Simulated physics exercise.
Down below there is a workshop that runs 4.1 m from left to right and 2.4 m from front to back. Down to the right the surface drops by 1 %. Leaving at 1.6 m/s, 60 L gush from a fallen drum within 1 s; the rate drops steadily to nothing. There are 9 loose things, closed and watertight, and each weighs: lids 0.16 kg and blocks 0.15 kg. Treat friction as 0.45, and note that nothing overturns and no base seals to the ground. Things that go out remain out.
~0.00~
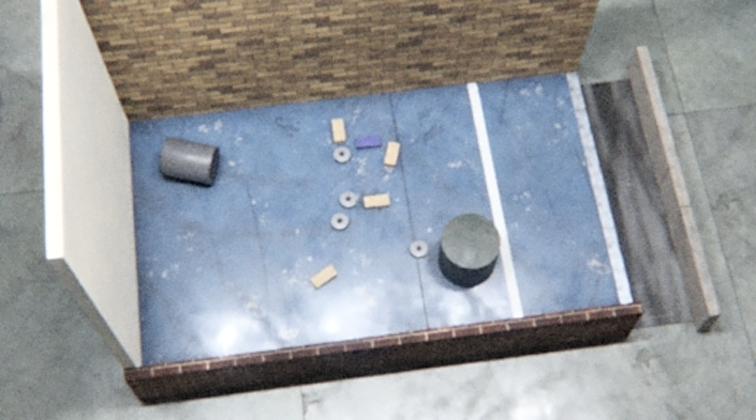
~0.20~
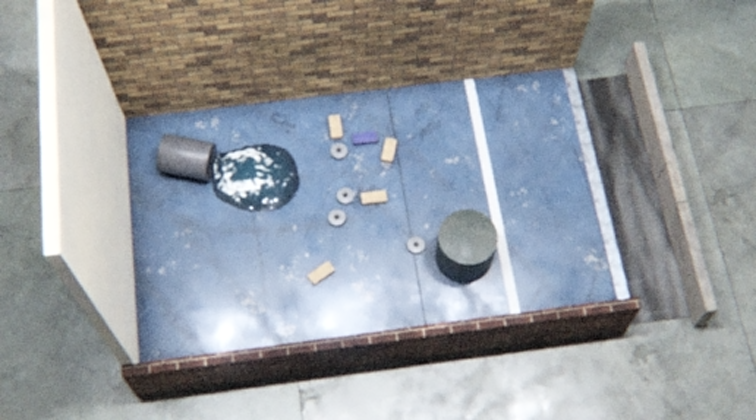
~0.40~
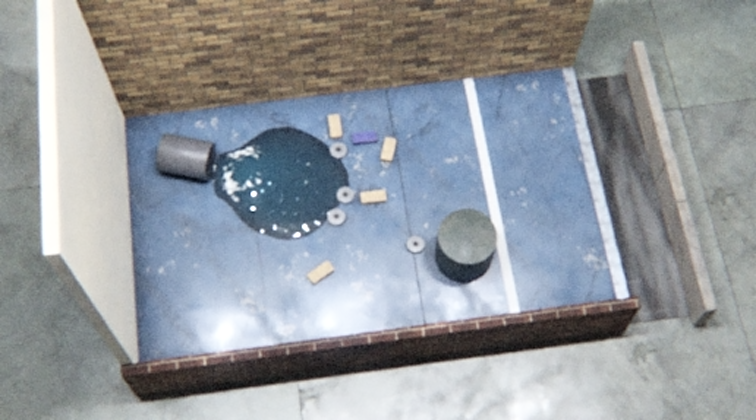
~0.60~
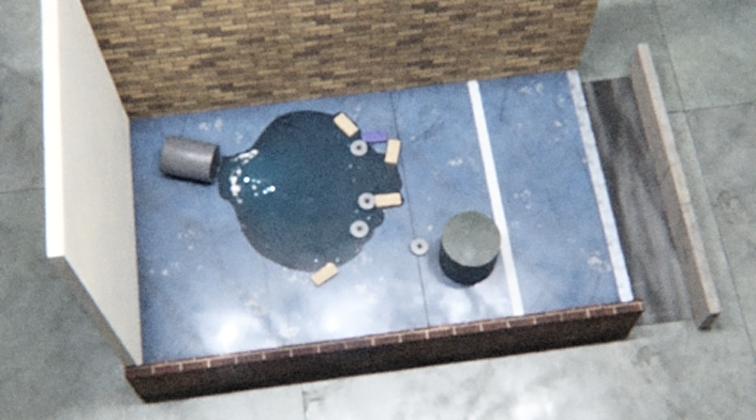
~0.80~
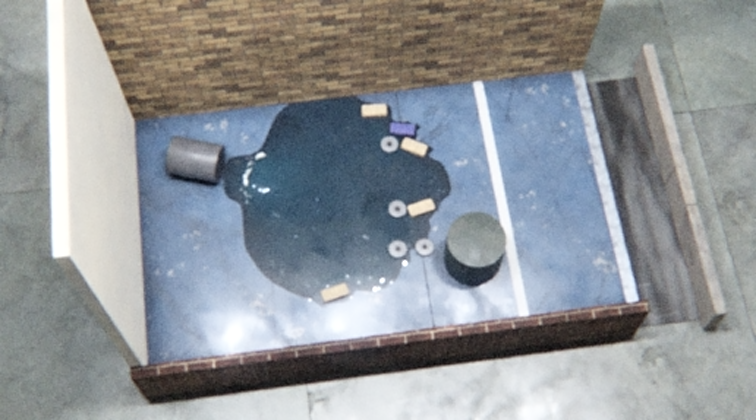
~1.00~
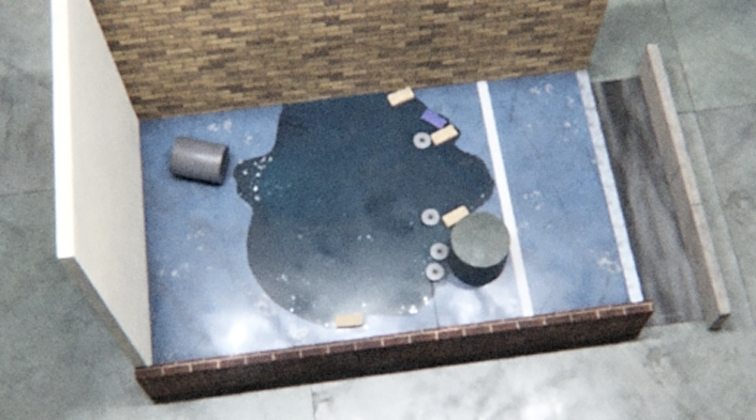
The footage shows dark liquid pouring from a grey cylinder at the left of a blue-floored workshop, spreading rightward into a broad pool that gradually pushes the scattered blocks and round lids outward, several of them toward a large dark drum.
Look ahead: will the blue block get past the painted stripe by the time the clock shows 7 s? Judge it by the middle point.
Looks like the blue block goes over.
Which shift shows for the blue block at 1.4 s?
Around 120 centimetres.
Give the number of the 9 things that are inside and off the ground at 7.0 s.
It comes to 0 of them.
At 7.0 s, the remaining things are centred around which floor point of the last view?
The average lands around (518, 305).
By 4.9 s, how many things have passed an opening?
I count 7 of them.
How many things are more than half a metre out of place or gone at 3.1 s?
I count 9.
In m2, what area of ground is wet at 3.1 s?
I'd estimate close to 4.0 m2.
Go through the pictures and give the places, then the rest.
In the first frame, the blue block at (368, 141) rests on the ground; 0.0 m2 under water; 0 of 9 have shifted.
In the second frame, the blue block at (365, 137), on the bottom; water covers 0.4 m2; 0 of 9 have shifted.
In the third frame, the blue block at (364, 137), on the bottom; water covers 0.9 m2; 0 of 9 have shifted.
In the fourth frame, the blue block at (374, 136) rests on the ground, 6 cm from its start; 1.7 m2 under water; 6 of 9 have shifted.
In the fifth frame, the blue block at (403, 129) rests on the ground, 29 cm from its start; water covers 2.6 m2; 8 of 9 have shifted.
In the sixth frame, the blue block at (434, 119) rests on the ground, 56 cm from its start; 3.5 m2 under water; 9 of 9 have shifted.
After 1.4 s the blue block is near (485, 94), 1.1 m from its start, aground; 3 of 9 are over the mark; 5 afloat.
After 3.1 s the blue block has gone out; 7 of 9 are over the mark; 3 afloat.
After 4.9 s the blue block has gone out; 8 of 9 are over the mark; 0 afloat.
After 7.0 s the blue block has gone out; 8 of 9 are over the mark; 0 afloat.
